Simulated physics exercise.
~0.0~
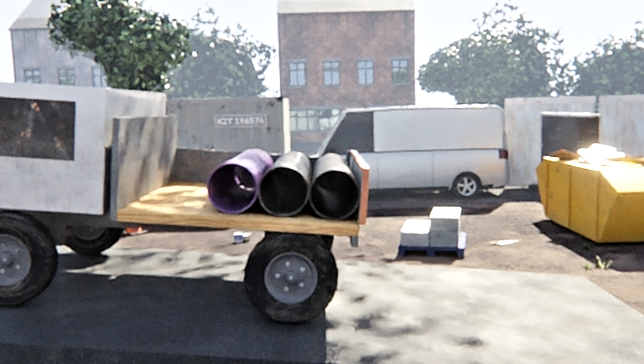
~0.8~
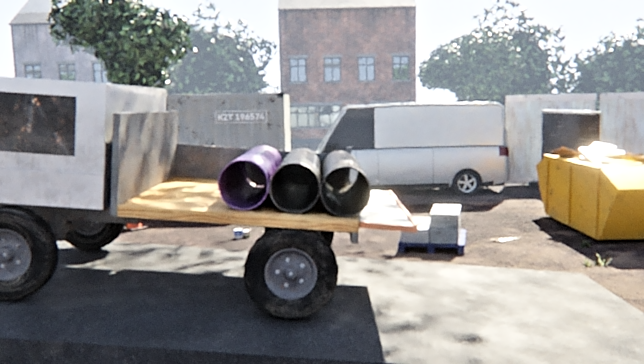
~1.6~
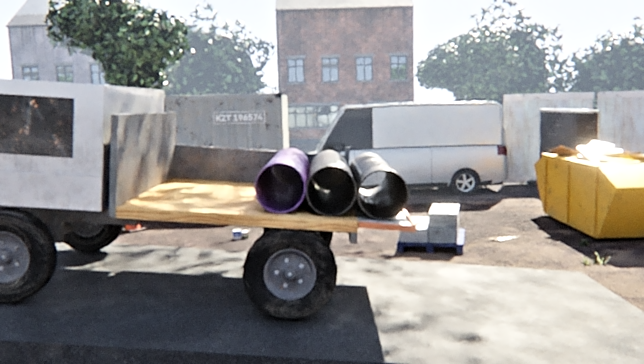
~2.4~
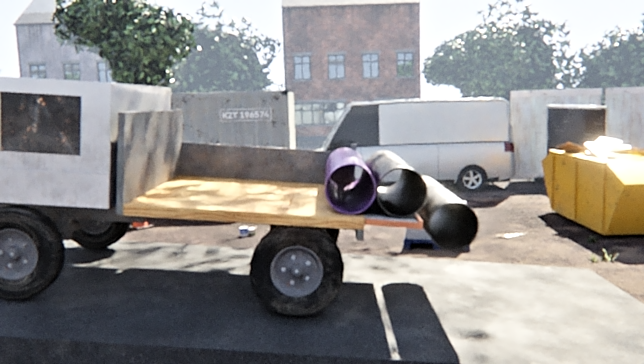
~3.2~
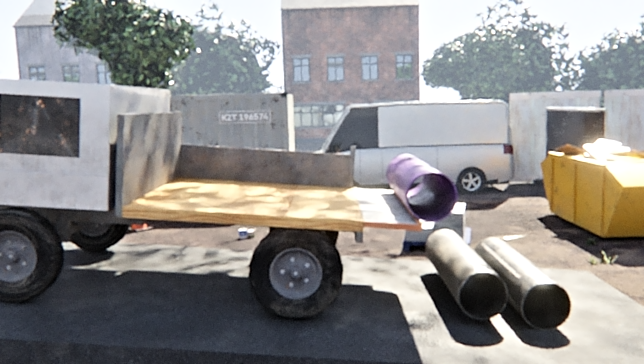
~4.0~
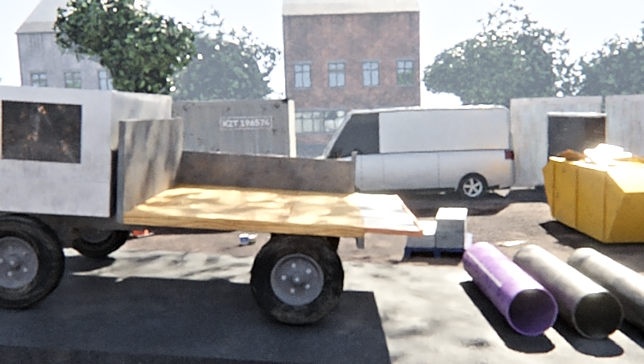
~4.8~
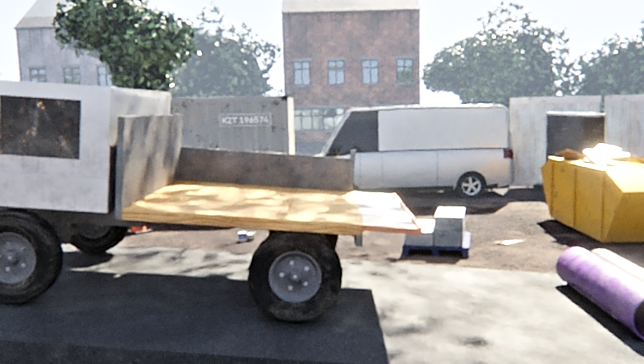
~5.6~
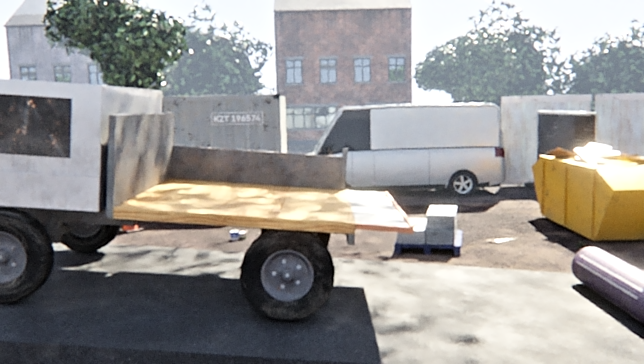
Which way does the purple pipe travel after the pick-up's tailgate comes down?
The purple pipe moves to the right, rolling along the bed and over the tailgate, then continuing that way across the ground.
